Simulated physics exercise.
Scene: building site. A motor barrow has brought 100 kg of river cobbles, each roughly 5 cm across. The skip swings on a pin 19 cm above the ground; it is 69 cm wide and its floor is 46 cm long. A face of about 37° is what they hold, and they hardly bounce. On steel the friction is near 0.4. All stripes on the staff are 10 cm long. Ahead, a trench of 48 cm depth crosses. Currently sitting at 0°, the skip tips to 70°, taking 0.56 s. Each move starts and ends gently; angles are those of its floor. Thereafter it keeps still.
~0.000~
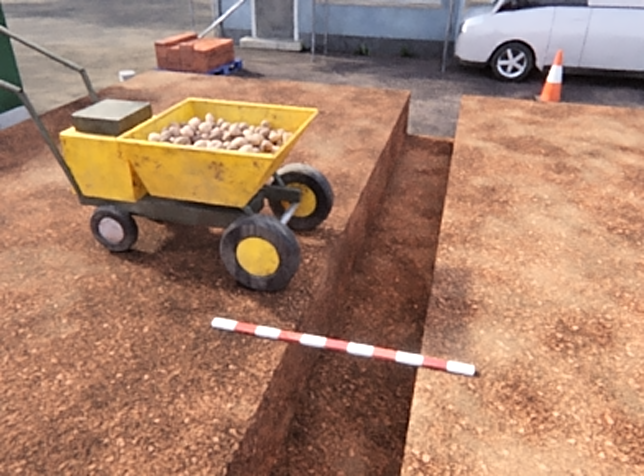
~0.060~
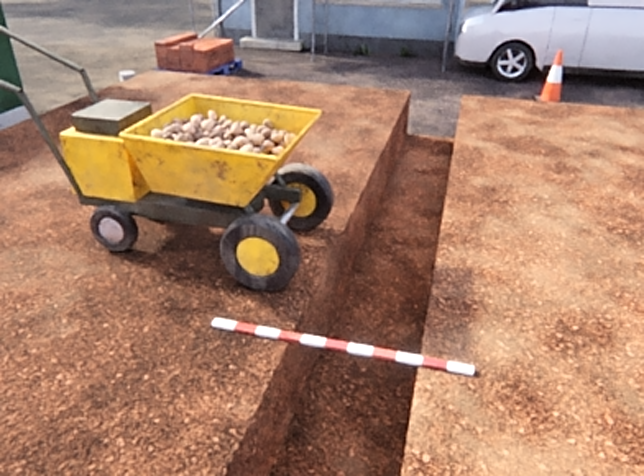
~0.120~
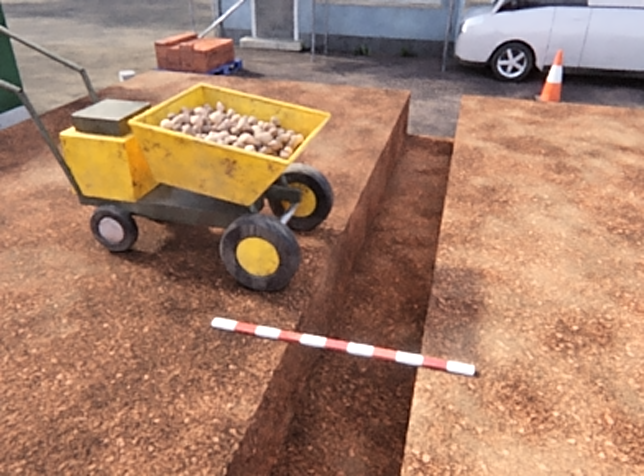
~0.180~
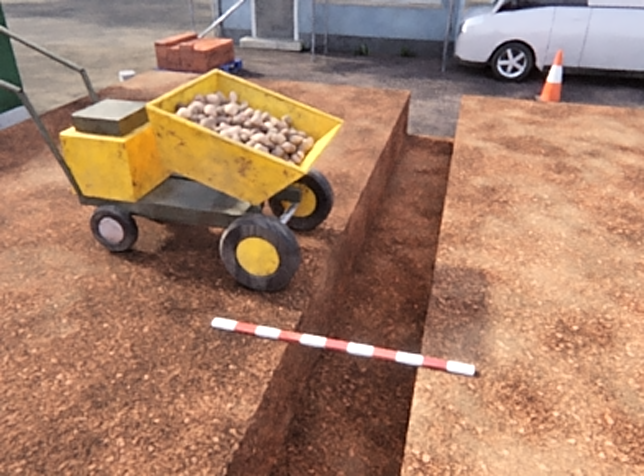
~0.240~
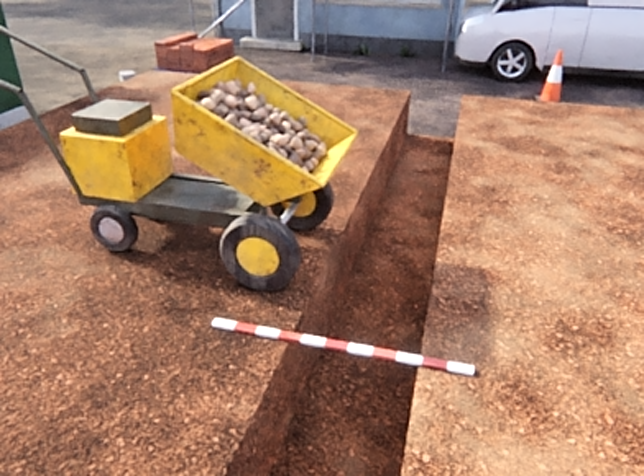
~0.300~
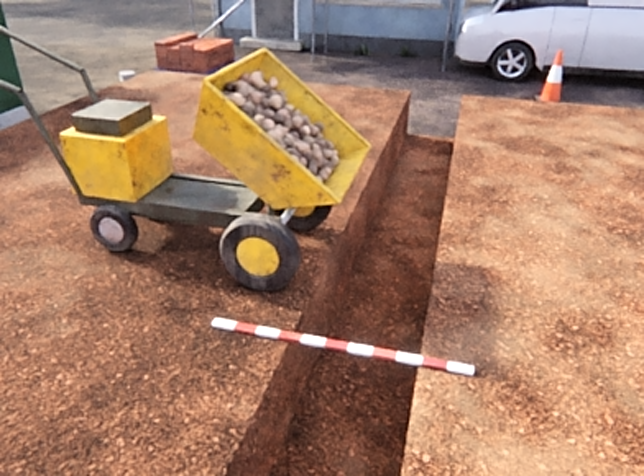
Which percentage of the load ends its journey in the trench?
Roughly 58 per cent.
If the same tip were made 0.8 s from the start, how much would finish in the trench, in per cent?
In that case, around 70%.
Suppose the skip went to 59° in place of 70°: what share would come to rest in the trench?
It would be near 35 per cent.
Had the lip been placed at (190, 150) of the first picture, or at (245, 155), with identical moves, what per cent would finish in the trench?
About 95 per cent from the first spot, about 85 from the second.
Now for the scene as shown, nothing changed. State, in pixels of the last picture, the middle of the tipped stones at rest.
Somewhere around (418, 338) in the last picture.
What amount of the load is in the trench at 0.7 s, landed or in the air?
20 per cent, give or take.
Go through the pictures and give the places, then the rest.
In the first frame, the skip is at 0°, its lip at (273, 158); the top of the load is at (234, 132).
The second frame shows lip at (277, 159), floor tilted 2°, highest stones at (216, 127); the stones move at 0.5 m/s on average.
The third frame shows lip at (289, 164), floor tilted 8°, highest stones at (206, 115); the stones move at 1.0 m/s on average.
The fourth frame shows lip at (305, 172), floor tilted 17°, highest stones at (212, 104); the stones move at 1.4 m/s on average.
The fifth frame shows lip at (323, 186), floor tilted 28°, highest stones at (230, 91); the stones move at 1.5 m/s on average.
In the sixth frame, the skip is at 39°, its lip at (339, 202); the top of the load is at (250, 83); the stones move at 1.6 m/s on average.
After 0.4 s the floor is at 59°; 100 % in the skip; the foremost stones are at (350, 199).
After 0.7 s the floor is at 70°; 78 % in the skip, 21 % in the trench, 1 % past the trench; the foremost stones are at (439, 287).
After 1.0 s the floor is at 70°; 19 % in the skip, 39 % in the trench, 43 % past the trench; the foremost stones are at (607, 308).
After 3.0 s the floor is at 70°; 0 % in the skip, 58 % in the trench, 42 % past the trench; the foremost stones are past the picture's edge.
